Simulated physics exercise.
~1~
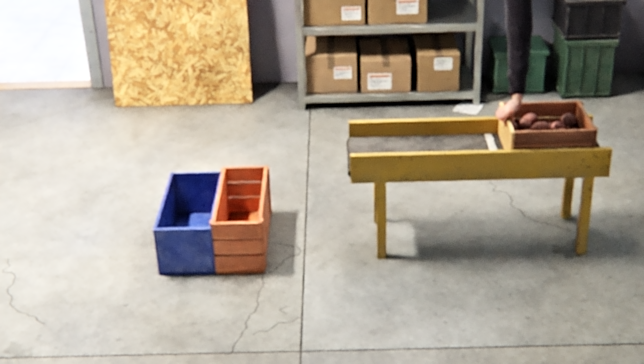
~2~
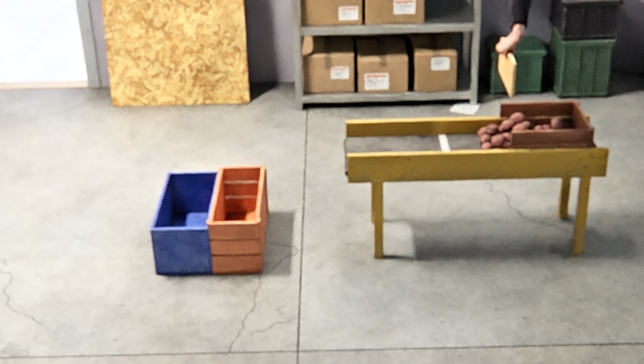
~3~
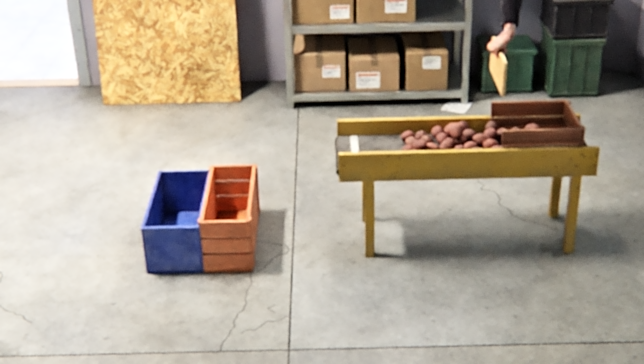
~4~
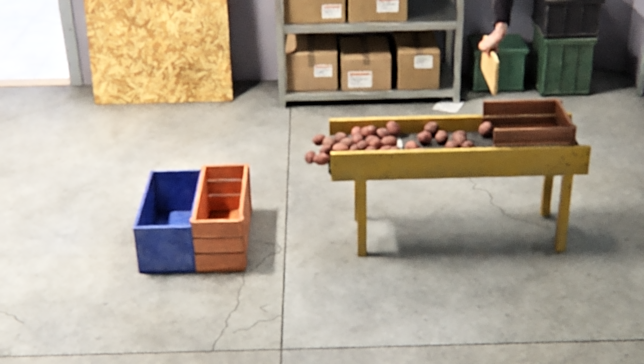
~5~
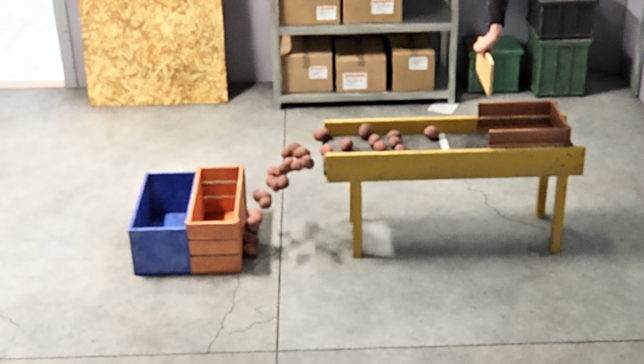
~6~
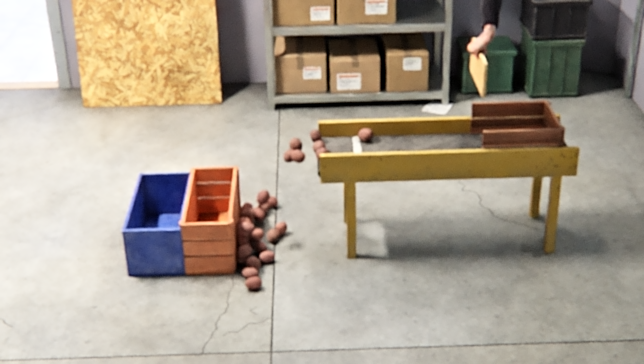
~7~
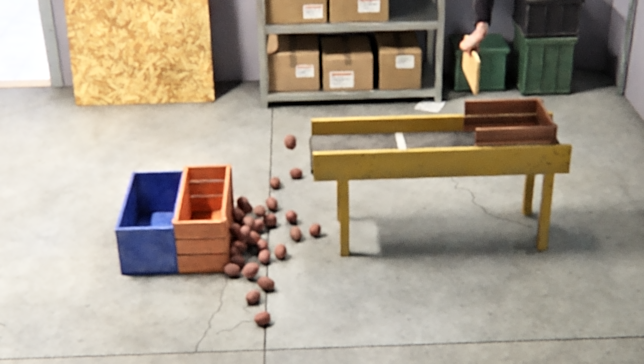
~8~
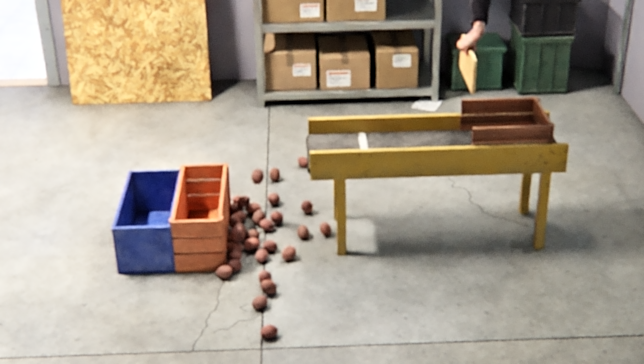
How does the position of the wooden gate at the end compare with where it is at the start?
At the start the gate stands down at the left side of the wooden pen, holding the potatoes in. By the end it is held up by a hand, clear above the belt and pen.
